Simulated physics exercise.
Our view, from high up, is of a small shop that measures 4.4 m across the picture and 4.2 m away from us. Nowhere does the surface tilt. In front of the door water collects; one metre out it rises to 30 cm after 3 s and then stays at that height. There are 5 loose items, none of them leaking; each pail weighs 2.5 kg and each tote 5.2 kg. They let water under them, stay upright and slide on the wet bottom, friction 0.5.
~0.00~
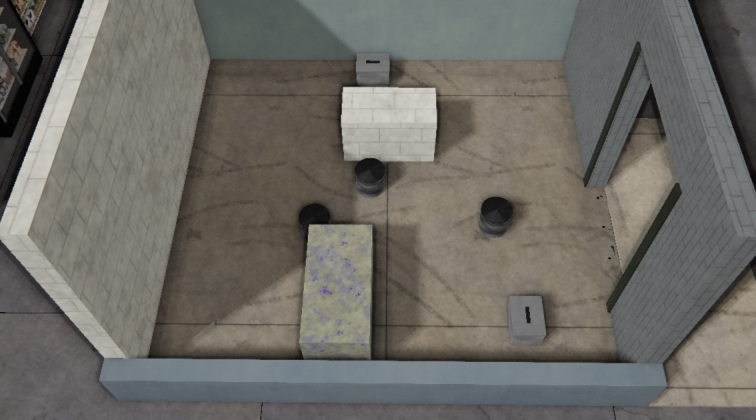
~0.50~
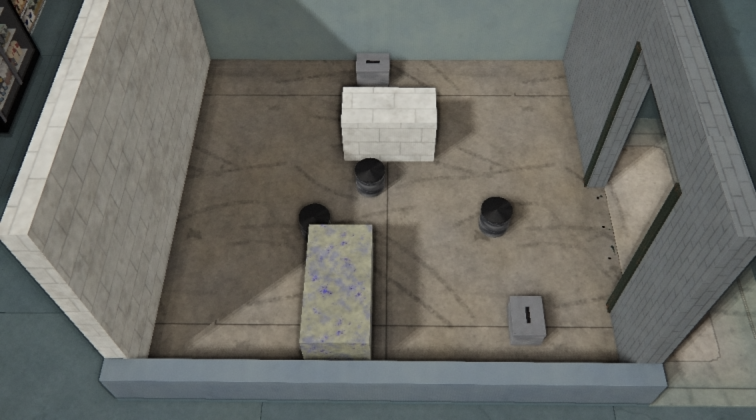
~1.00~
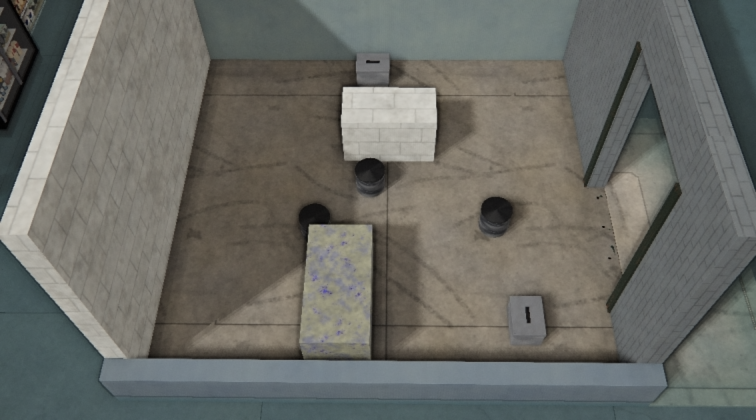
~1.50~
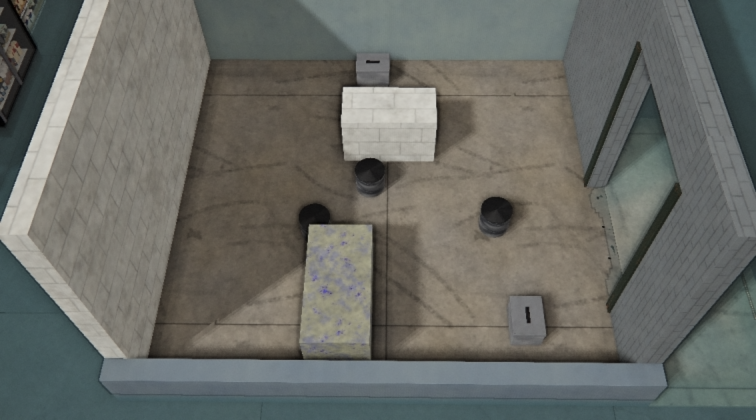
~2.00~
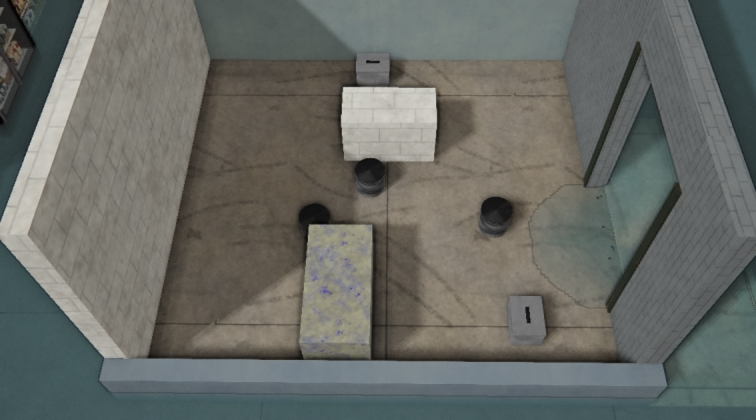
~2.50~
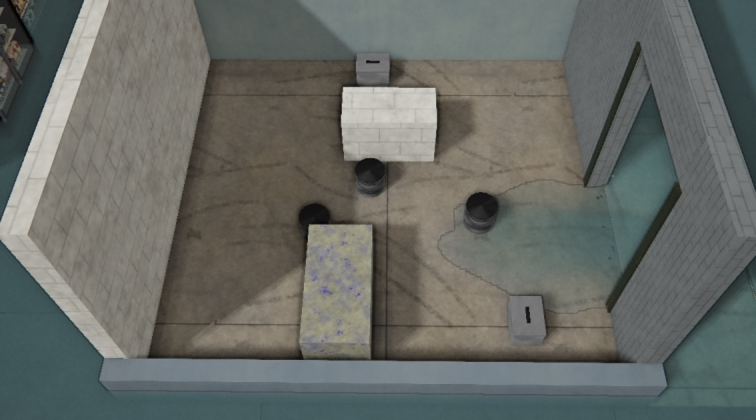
A small, level shop room with pale brick walls at left, grey ones at right and a doorway in the right wall is seen from high above. A white brick block, a mottled yellow-and-purple block, dark round-topped objects and grey slotted boxes stand on the brown floor. Teal water spreads in through the doorway, and the rightmost dark object shifts slightly left while the camera stays still.
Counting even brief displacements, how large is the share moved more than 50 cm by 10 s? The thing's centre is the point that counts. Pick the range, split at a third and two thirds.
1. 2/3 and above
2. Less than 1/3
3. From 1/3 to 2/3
2/3 and above (1).
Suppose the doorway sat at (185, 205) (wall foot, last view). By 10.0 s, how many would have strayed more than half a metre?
5.
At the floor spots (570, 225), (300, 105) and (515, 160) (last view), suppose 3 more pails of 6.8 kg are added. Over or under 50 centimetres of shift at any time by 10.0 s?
In order: Above the mark, below the mark, below the mark.
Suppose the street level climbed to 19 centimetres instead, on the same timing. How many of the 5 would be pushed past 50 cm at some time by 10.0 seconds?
Result: 4.
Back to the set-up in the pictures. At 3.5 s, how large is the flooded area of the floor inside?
Flooded: Near 6.0 m2.
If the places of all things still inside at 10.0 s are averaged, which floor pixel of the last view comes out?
Mean position approx. (382, 170).
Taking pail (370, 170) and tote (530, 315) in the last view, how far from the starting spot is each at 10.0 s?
They sit 200 cm and 60 cm away, in the order given.
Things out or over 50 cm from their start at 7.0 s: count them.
I make it 3 by then.
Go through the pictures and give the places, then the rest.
In the first frame, a pail at (497, 209) rests on the ground; a pail at (370, 170) rests on the ground; water covers 0.0 m2; 0 of 5 have shifted.
In the second frame, a pail at (497, 209), on the bottom; a pail at (370, 170), on the bottom; water covers 0.0 m2; 0 of 5 have shifted.
In the third frame, a pail at (497, 209) rests on the ground; a pail at (370, 170), on the bottom; water covers 0.0 m2; 0 of 5 have shifted.
In the fourth frame, a pail at (497, 209) rests on the ground; a pail at (370, 170) rests on the ground; 0.0 m2 under water; 0 of 5 have shifted.
In the fifth frame, a pail at (497, 209) rests on the ground; a pail at (370, 170) rests on the ground; water covers 0.7 m2; 0 of 5 have shifted.
In the sixth frame, a pail at (482, 205) rests on the ground, 16 cm from its start; a pail at (370, 170) rests on the ground; 1.7 m2 under water; 1 of 5 have shifted.
After 3.5 s 1 of 5 are over 50 cm from their spots; 0 afloat.
After 4.5 s 4 of 5 are over 50 cm from their spots; 3 afloat.
After 7.0 s 3 of 5 are over 50 cm from their spots; 4 afloat.
After 10.0 s 5 of 5 are over 50 cm from their spots, and 5 have been at some point; 5 afloat.
